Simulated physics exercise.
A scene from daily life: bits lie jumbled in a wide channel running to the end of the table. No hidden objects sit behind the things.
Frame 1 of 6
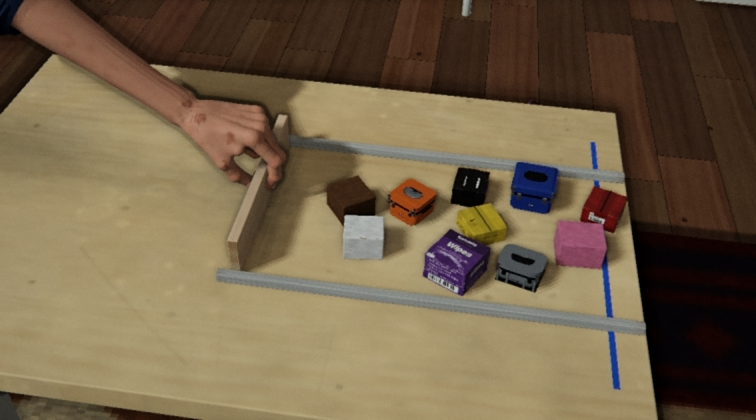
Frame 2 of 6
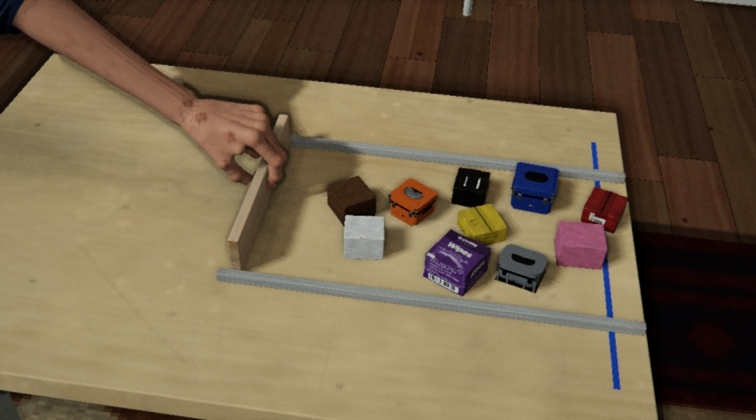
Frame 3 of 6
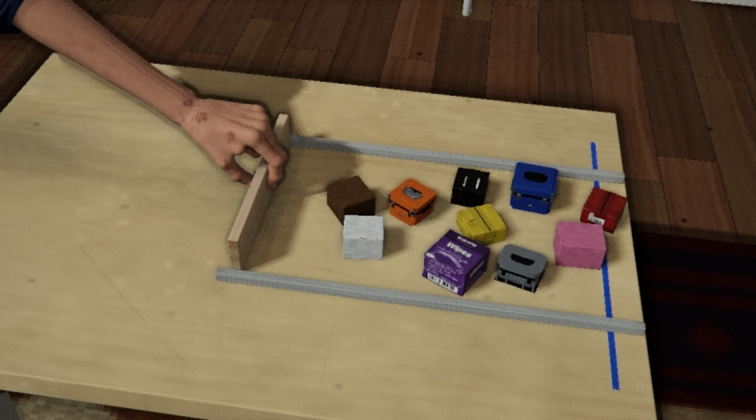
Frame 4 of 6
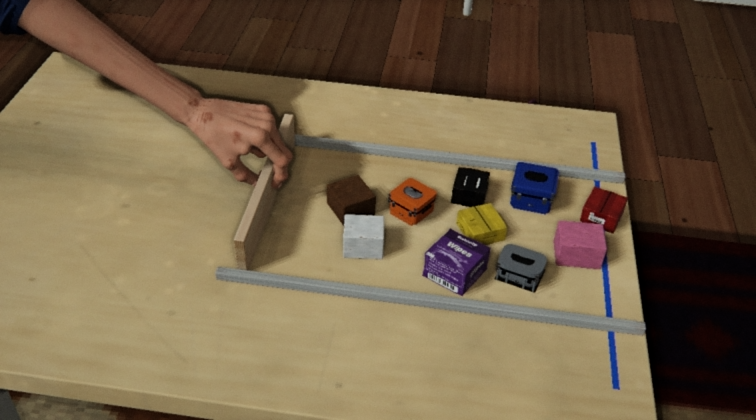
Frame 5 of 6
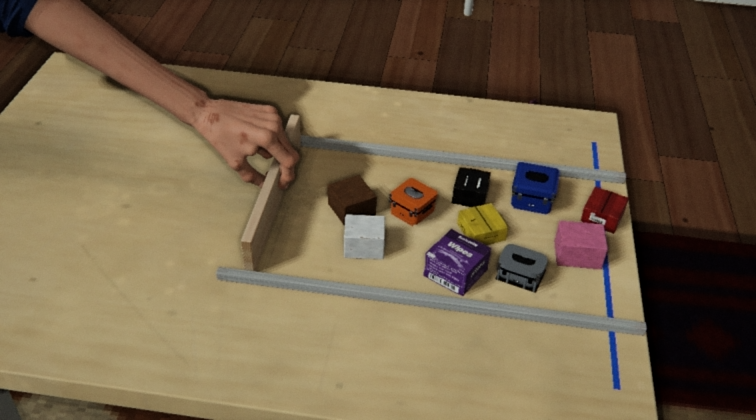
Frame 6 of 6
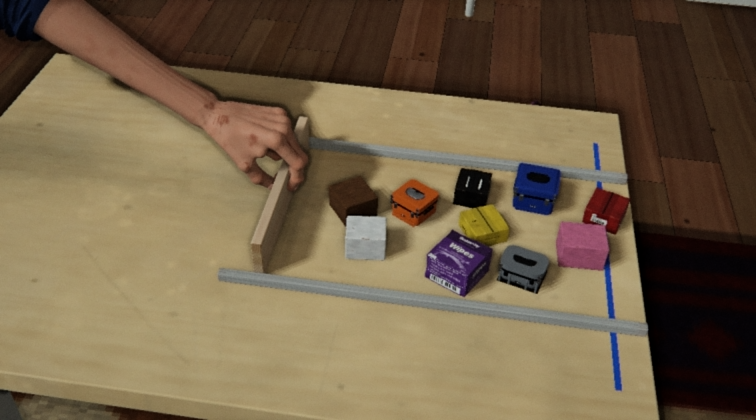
On a wooden table, a hand holds a wooden board upright between two grey rails and slides it slightly right toward a scattered group of coloured blocks and small cases, which stay still near a blue tape line.
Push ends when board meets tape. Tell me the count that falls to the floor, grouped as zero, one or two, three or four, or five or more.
I reckon the number that spills over the end lands at five or more.
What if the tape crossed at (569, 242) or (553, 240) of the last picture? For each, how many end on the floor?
It would be 3 and 3.
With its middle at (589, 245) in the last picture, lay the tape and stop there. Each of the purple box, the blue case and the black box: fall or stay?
First the purple box, which leaves the top, then the blue case, which leaves the top, and the black box, which stays on top.
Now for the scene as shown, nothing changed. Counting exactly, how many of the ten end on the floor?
7.
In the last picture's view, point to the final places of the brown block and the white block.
One is at about (628, 243), the other at about (632, 273).
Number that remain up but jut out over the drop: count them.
3.
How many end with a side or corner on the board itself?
In contact: 3.
Early on, none off yet; red box at rest near (606, 211); pink block at rest near (582, 246); blue case at rest near (536, 189).
A while later, none off yet; red box at rest near (606, 211); pink block travelled a little near (600, 251); blue case at rest near (536, 189).
Further along, two off so far; red box leaning well over near (649, 231); pink block on its side near (659, 307); blue case travelled well along near (609, 189).
Finally, the number that fall off is five or more; lost, orange case, purple box, yellow box, grey case, blue case, pink block and red box.
